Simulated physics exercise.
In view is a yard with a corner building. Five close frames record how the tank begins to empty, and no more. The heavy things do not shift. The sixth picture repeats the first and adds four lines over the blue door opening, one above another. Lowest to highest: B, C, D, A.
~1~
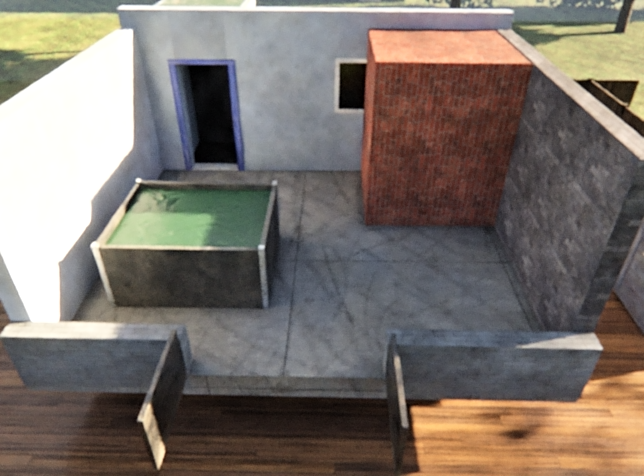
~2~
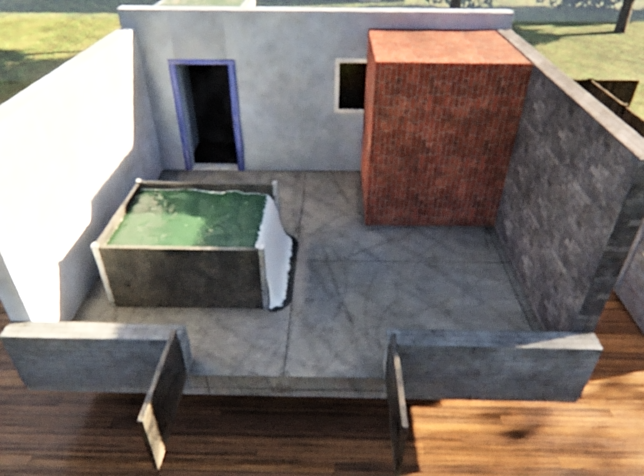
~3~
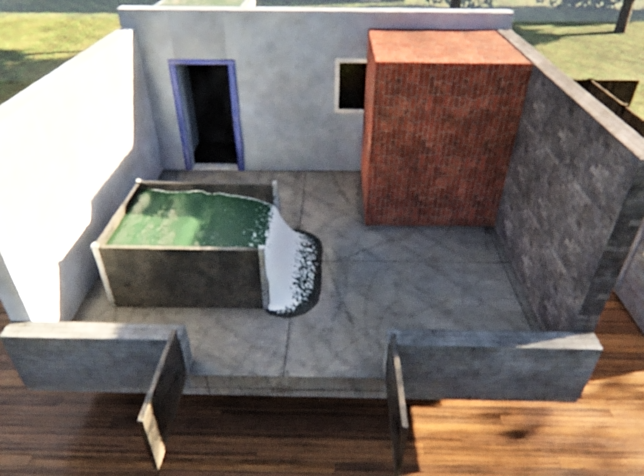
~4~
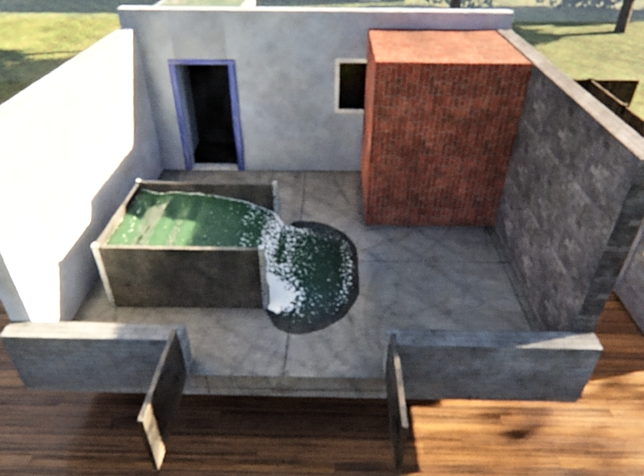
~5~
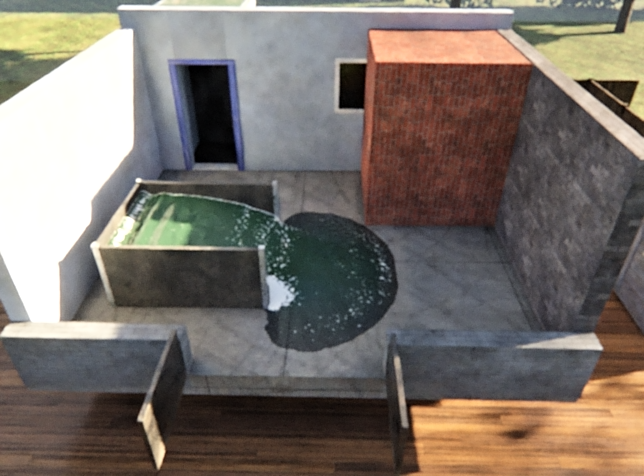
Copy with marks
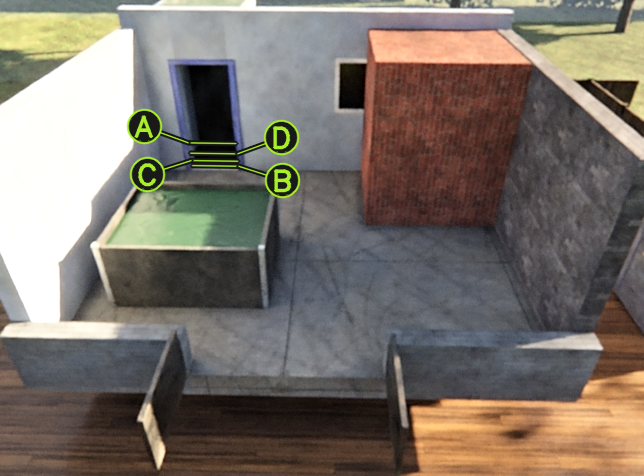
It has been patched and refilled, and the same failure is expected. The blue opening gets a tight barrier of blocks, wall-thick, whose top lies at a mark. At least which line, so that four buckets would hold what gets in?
Height B.
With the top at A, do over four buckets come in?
No, not at all.
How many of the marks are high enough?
All of the four.
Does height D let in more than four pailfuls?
No.
In lime, A at (212, 143); B at (215, 165); C at (214, 160); D at (213, 153); from the bottom up B, C, D, A.
Choosing A, nothing gets over.
Choosing B, a splash gets over, under a bucket.
Choosing C, nothing gets over.
Choosing D, nothing gets over.
